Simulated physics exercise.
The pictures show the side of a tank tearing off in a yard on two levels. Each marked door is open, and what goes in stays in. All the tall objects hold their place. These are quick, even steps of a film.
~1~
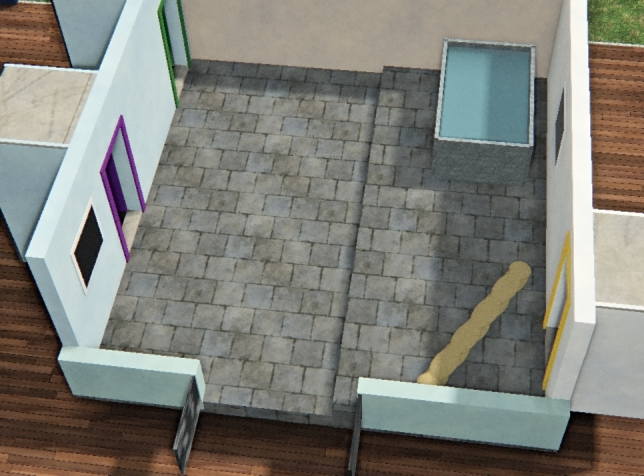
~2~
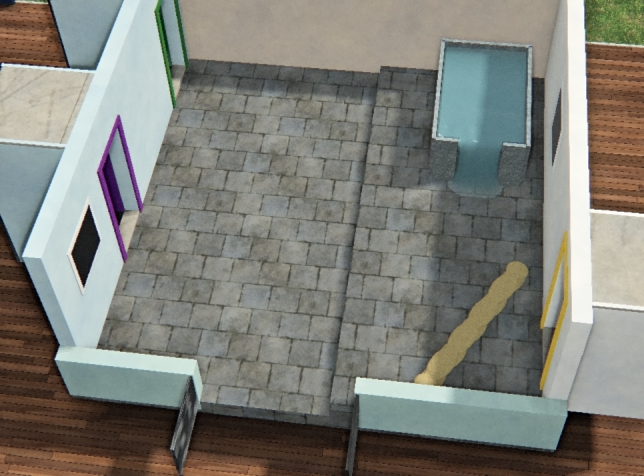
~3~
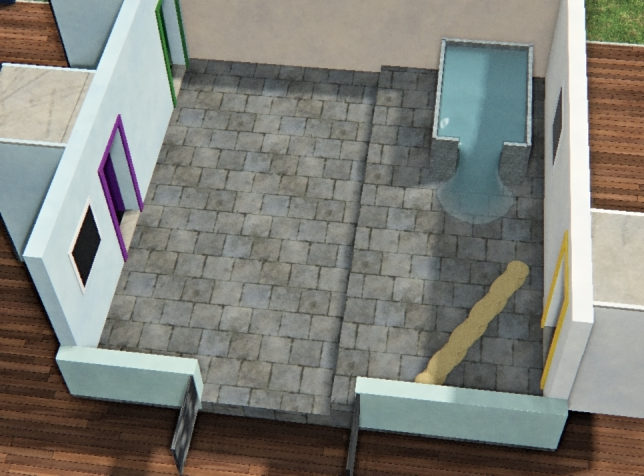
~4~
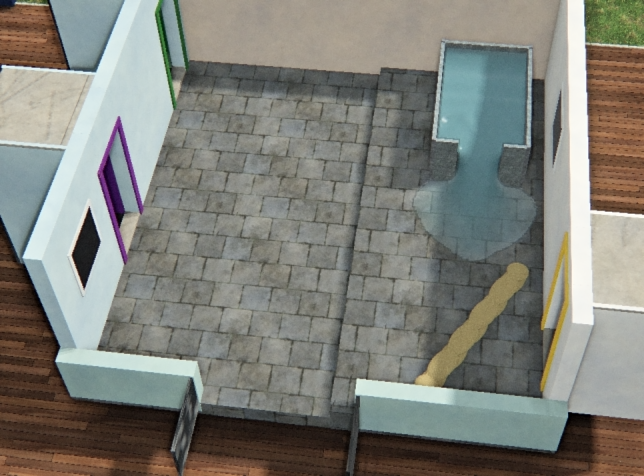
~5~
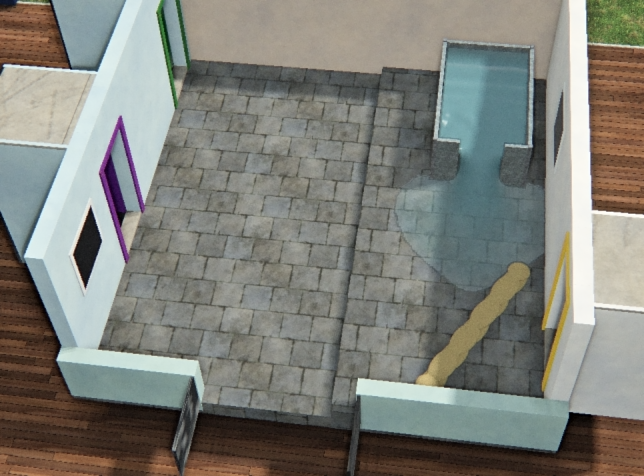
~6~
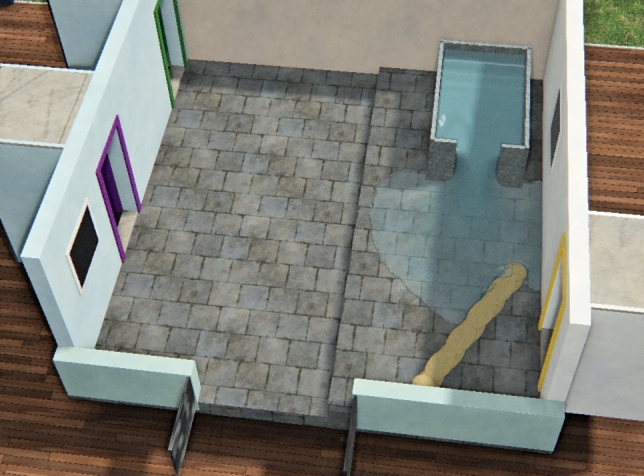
Water burst through the near side of a raised tank in a walled, stone-paved yard, fanned out across the paving, and spread up against a lumpy tan barrier lying at a slant.
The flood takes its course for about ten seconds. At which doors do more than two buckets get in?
One by one: The purple door admits no more than that; the yellow door lets in a lot; the green door admits no more than that.
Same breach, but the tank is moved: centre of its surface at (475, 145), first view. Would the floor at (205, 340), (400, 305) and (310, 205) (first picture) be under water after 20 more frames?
One after the other: Wet, covered, not flooded.
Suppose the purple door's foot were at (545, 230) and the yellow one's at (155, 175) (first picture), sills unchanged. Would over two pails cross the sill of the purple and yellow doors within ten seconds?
Purple door takes more, yellow door keeps below it.
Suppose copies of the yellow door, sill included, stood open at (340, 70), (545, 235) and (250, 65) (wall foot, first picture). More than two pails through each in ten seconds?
In turn: Keeps below it, is over, lets less in.
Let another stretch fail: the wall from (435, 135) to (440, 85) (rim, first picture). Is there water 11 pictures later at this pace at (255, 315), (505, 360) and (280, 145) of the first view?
In that order: Flooded, not flooded, covered.
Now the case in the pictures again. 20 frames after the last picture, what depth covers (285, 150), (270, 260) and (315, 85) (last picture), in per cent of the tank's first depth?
Roughly 0, 2 and 0 per cent, in turn.
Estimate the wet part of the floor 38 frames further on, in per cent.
About 50 per cent.
A moment on, water covers 25 % of the floor; the purple door not reached, the yellow door wet at the sill, nothing in, the green door not reached.
Next, water covers 40 % of the floor; the purple door not reached, the yellow door wet at the sill, nothing in, the green door not reached.
Then, water covers 40 % of the floor; the purple door not reached, the yellow door wet at the sill, nothing in, the green door not reached.
Later, water covers 50 % of the floor; the purple door wet at the sill, nothing in, the yellow door over two buckets in, the green door not reached.
In the end, water covers 75 % of the floor; the purple door wet at the sill, nothing in, the yellow door over two buckets in, the green door wet at the sill, nothing in.
